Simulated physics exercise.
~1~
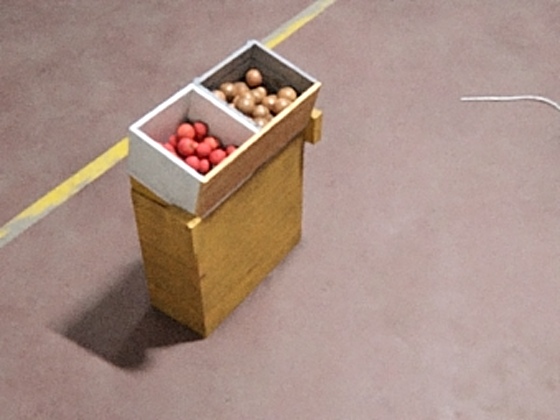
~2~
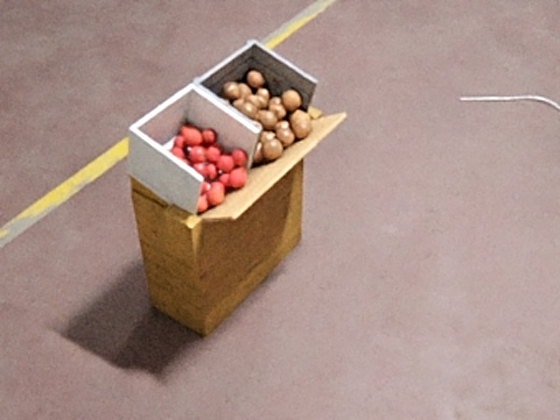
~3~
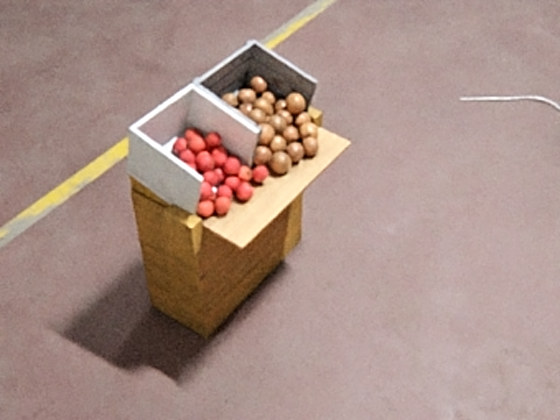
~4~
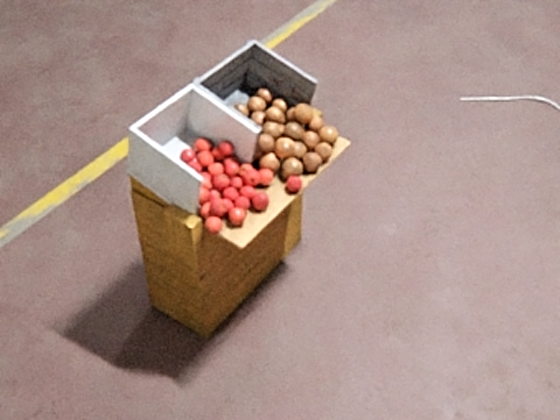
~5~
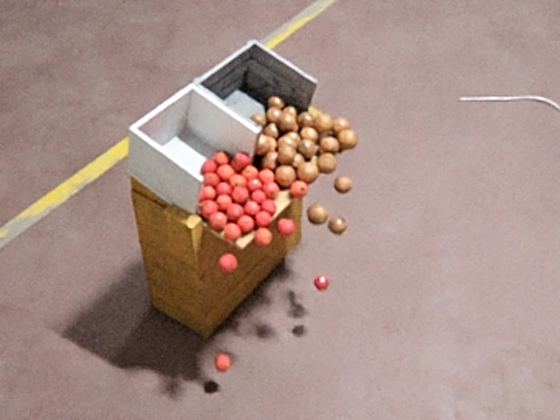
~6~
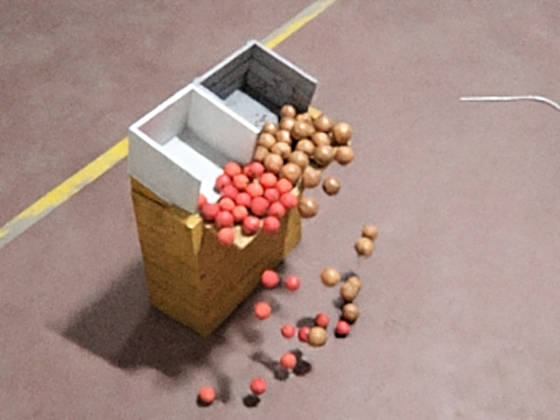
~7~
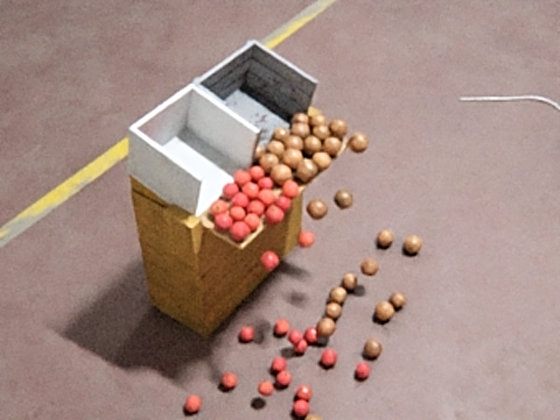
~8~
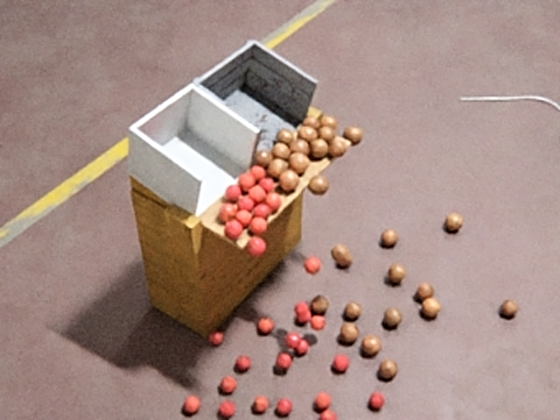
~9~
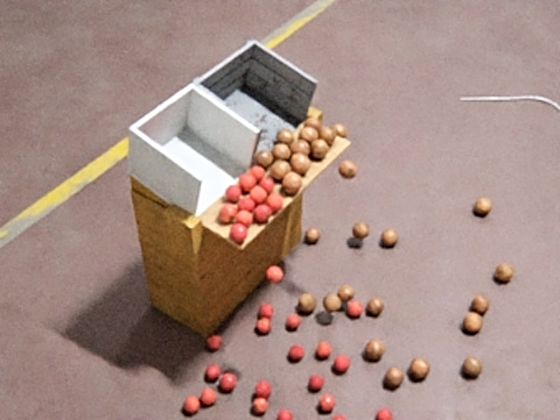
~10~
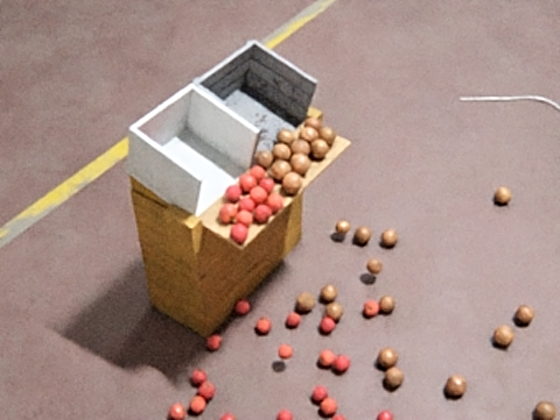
On a reddish-brown floor with a yellow line, a two-compartment bin of red and brown balls on a wooden stand lowers its front flap; the balls roll forward, spill off the edge and scatter rightward and downward, leaving a small cluster of each colour on the flap.
